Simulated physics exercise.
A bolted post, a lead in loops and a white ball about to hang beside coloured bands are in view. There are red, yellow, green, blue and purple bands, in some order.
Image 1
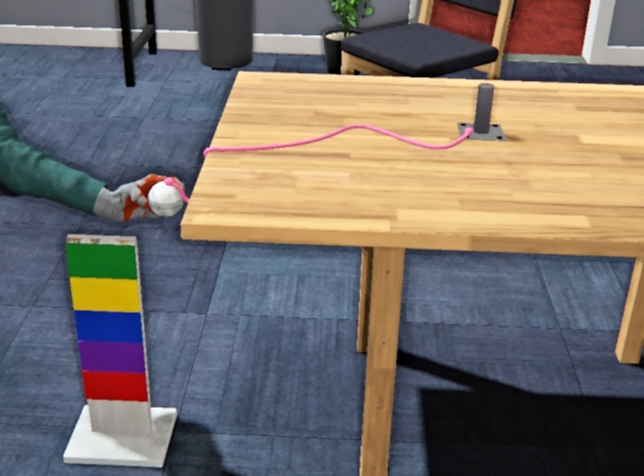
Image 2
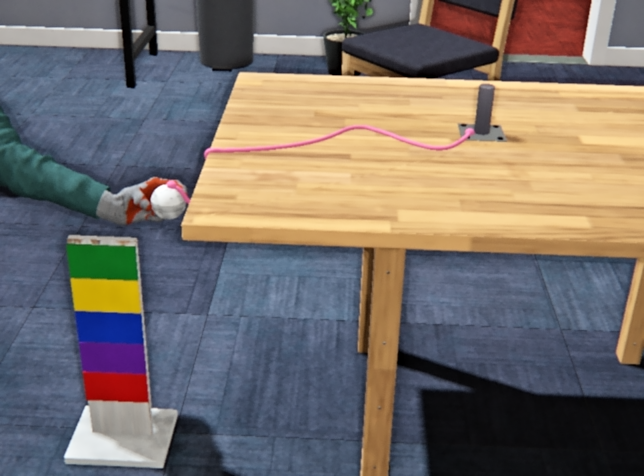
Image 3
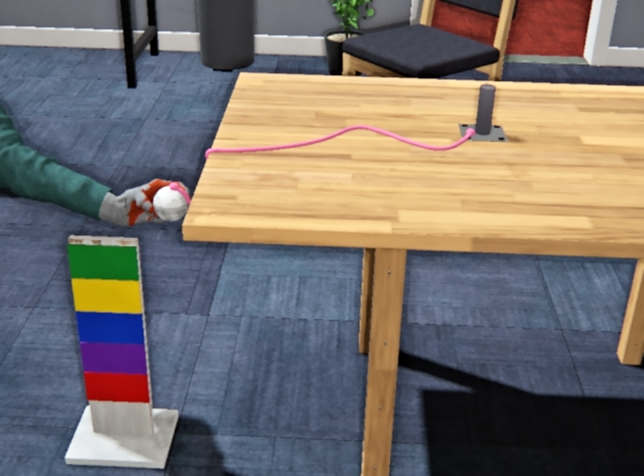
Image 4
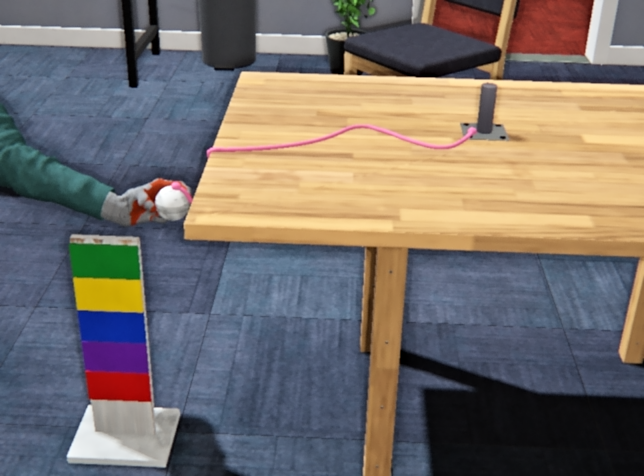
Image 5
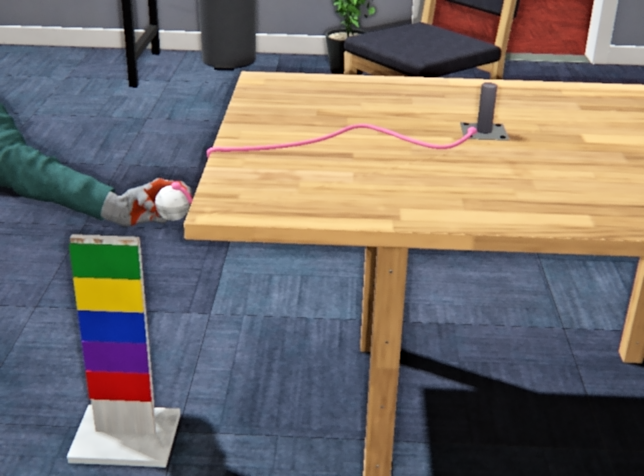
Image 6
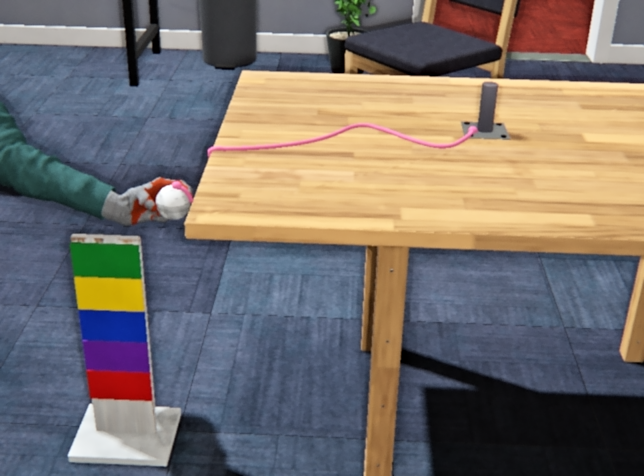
Almost nothing moves except the view itself, which drifts very slightly as it looks down from above on a wooden table in a blue-carpeted room. A gloved hand in a green sleeve holds a white ball at the table's left edge, above a stand banded green, yellow, blue, purple and red, while a pink cord curves across the tabletop to a dark upright post. The hand keeps its grip, and the ball and cord stay nearly still.
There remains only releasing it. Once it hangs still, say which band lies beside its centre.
It is the yellow band.
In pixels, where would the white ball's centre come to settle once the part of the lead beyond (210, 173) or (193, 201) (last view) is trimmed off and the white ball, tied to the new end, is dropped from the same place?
Case by case: (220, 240), then (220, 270).
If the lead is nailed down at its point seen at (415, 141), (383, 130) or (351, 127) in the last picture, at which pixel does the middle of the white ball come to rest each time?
Estimated spots in sequence: (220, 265), (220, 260), (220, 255).
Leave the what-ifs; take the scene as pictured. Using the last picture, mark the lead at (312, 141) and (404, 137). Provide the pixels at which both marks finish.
The first one ends up at (253, 134) and the second one at (371, 131).
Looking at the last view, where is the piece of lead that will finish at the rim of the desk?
That point sits at about (277, 146).
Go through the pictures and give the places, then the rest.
In the first picture, white ball (166, 199); green (101, 263); yellow (105, 296); blue (108, 328); purple (112, 358); red (115, 387).
In the second picture, white ball (168, 202); lead through (458, 143) (396, 137) (337, 134) (274, 148) (208, 166).
In the third picture, white ball (171, 204).
In the fourth picture, white ball (173, 203); lead through (460, 142) (398, 137) (340, 133) (276, 148) (210, 165).
In the fifth picture, white ball (173, 203).
In the sixth picture, white ball (174, 202); lead through (461, 141) (399, 136) (340, 132) (277, 147) (211, 164).
Early on, ball near (232, 292); level with yellow.
Midway, ball near (212, 290); level with yellow.
Finally, ball near (221, 290); level with yellow. Its middle rests at the yellow band.
